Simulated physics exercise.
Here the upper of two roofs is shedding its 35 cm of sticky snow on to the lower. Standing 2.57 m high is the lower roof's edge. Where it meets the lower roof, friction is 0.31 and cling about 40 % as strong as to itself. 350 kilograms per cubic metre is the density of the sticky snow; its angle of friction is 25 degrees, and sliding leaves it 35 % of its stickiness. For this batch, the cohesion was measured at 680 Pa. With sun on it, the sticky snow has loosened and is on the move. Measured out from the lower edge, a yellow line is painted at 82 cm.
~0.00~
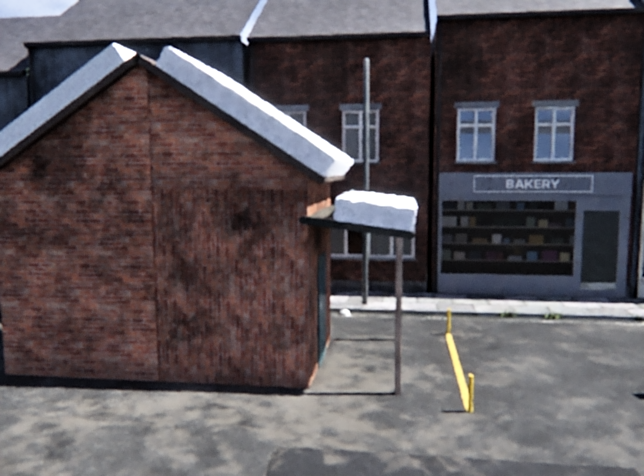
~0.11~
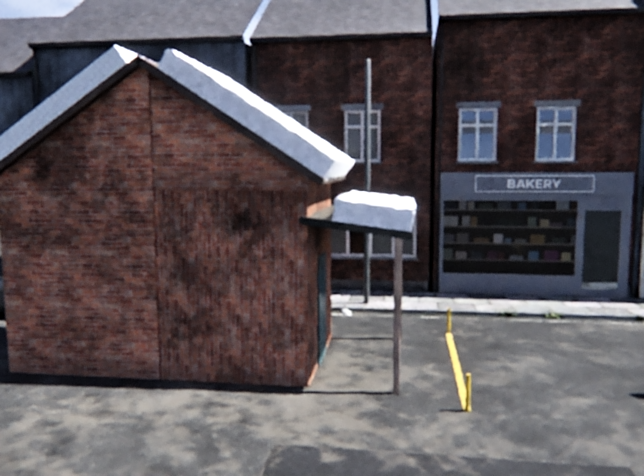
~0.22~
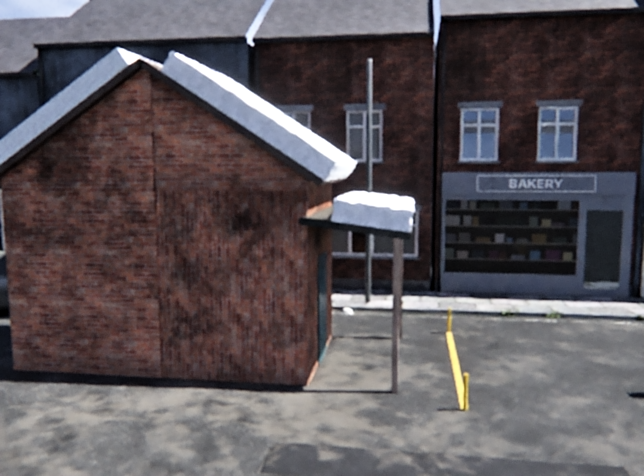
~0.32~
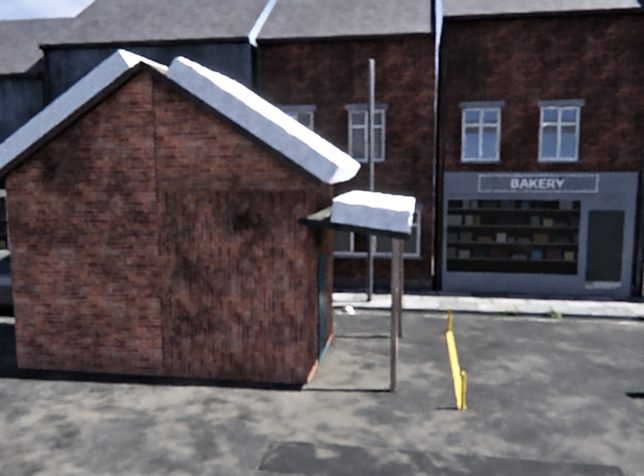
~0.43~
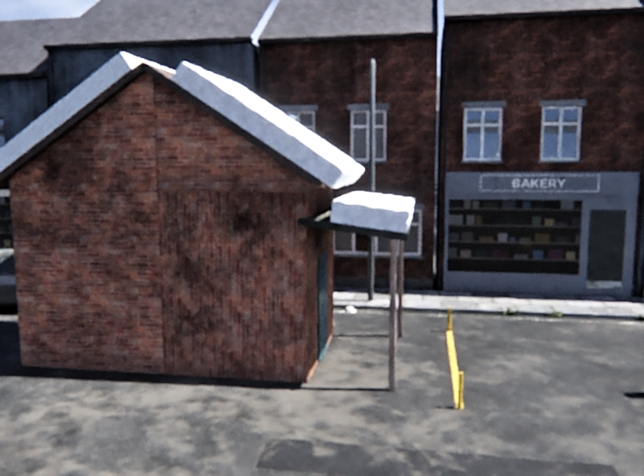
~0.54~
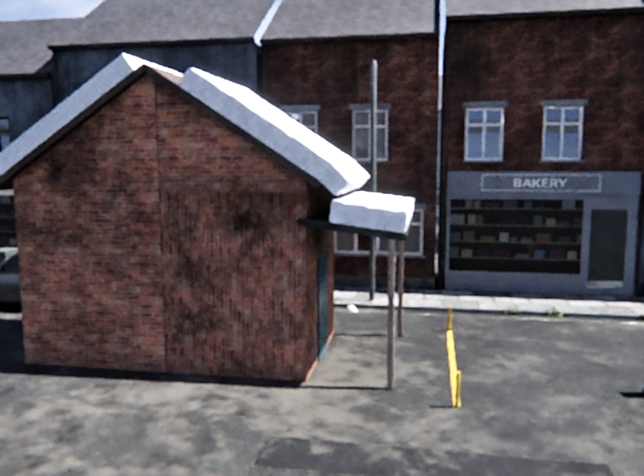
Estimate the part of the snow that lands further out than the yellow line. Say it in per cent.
I would say 42 %.
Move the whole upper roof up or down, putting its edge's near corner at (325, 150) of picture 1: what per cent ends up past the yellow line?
It would then be around 65 percent.
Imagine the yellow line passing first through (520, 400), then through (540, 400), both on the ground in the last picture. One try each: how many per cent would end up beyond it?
Respectively 14 percent and 8 percent would end past it.
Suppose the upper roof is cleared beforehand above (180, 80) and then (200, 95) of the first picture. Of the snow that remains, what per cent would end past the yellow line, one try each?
It would be around 30 percent and then around 25 percent.
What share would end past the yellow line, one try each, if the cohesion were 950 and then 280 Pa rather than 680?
30 %, then 55 %.
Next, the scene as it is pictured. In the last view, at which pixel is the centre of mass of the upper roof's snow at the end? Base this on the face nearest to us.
It sits close to (448, 322) in the last view.
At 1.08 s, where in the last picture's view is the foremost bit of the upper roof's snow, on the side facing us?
Position: Approx. (391, 199).
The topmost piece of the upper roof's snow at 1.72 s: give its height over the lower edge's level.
It sits some 1.4 m above the lower edge at that time.
After 1.08 s, none is below the lower edge and 0 % is past the line.
After 1.72 s, 9 % is below the lower edge and 1 % is past the line.
After 2.36 s, 40 % is below the lower edge and 29 % is past the line.
After 3.00 s, 63 % is below the lower edge and 39 % is past the line.
After 3.90 s, at the end, 64 % is below the lower edge and 42 % is past the line.
